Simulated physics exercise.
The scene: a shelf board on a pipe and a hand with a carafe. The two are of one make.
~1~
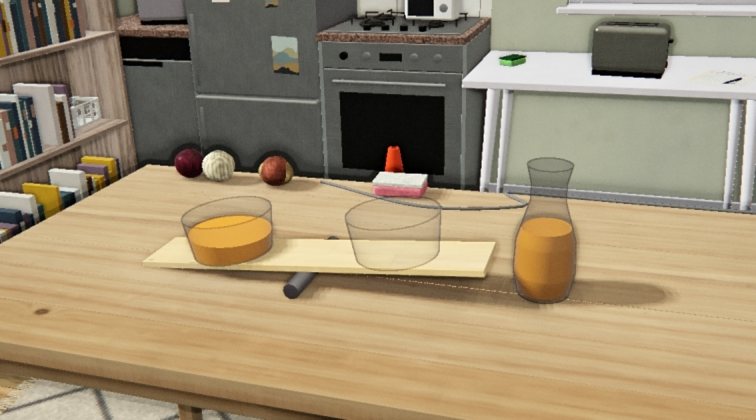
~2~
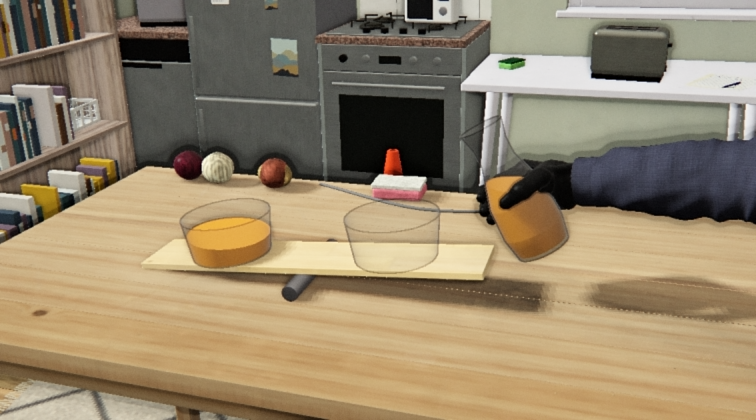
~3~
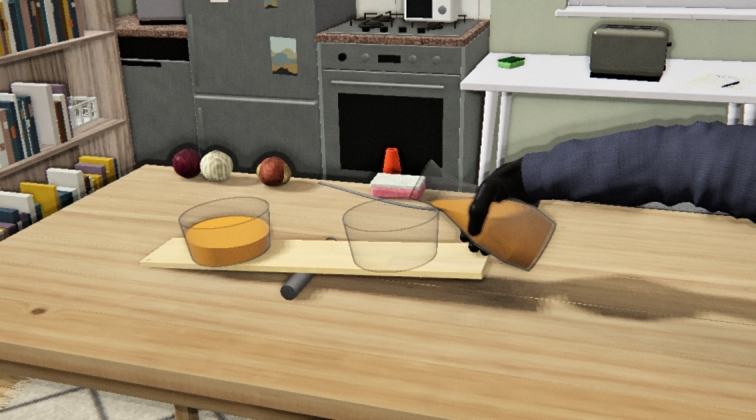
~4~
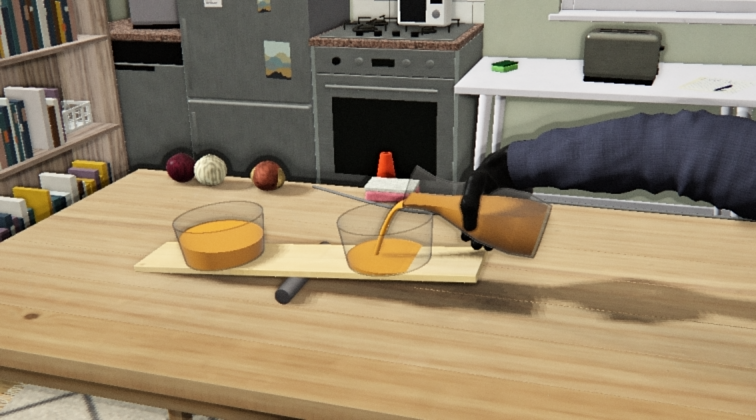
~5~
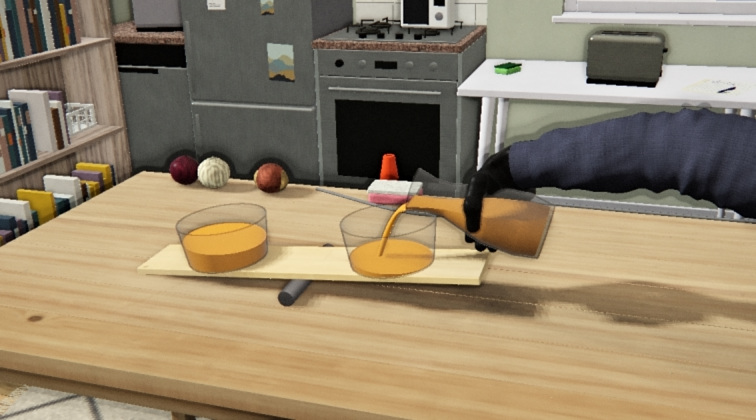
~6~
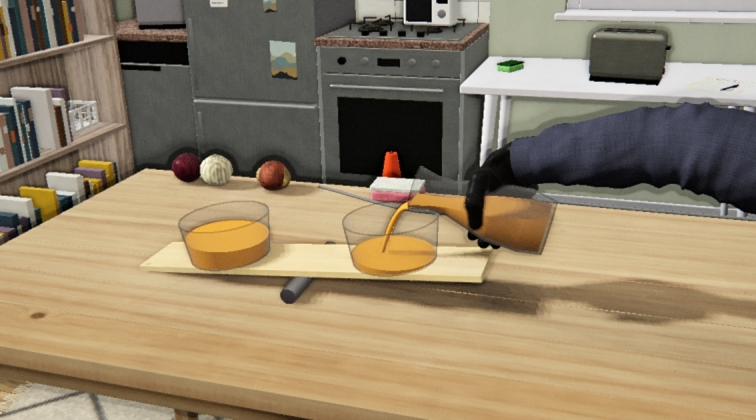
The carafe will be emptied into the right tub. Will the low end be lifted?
The shelf board tips the other way.
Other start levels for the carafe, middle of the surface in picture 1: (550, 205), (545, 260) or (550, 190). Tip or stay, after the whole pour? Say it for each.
One after the other: Tips over, stays, swings across.
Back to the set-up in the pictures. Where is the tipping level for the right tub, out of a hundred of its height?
Near 45 in a hundred.
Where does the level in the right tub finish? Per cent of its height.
Close to 60 %.
Shortly, the right tub is about a third full; the shelf board leans as before.
Then, the right tub is about half full; the shelf board has swung over, and that end is down.
At the finish, the right tub is about two thirds full; the shelf board has swung over, and that end is down.
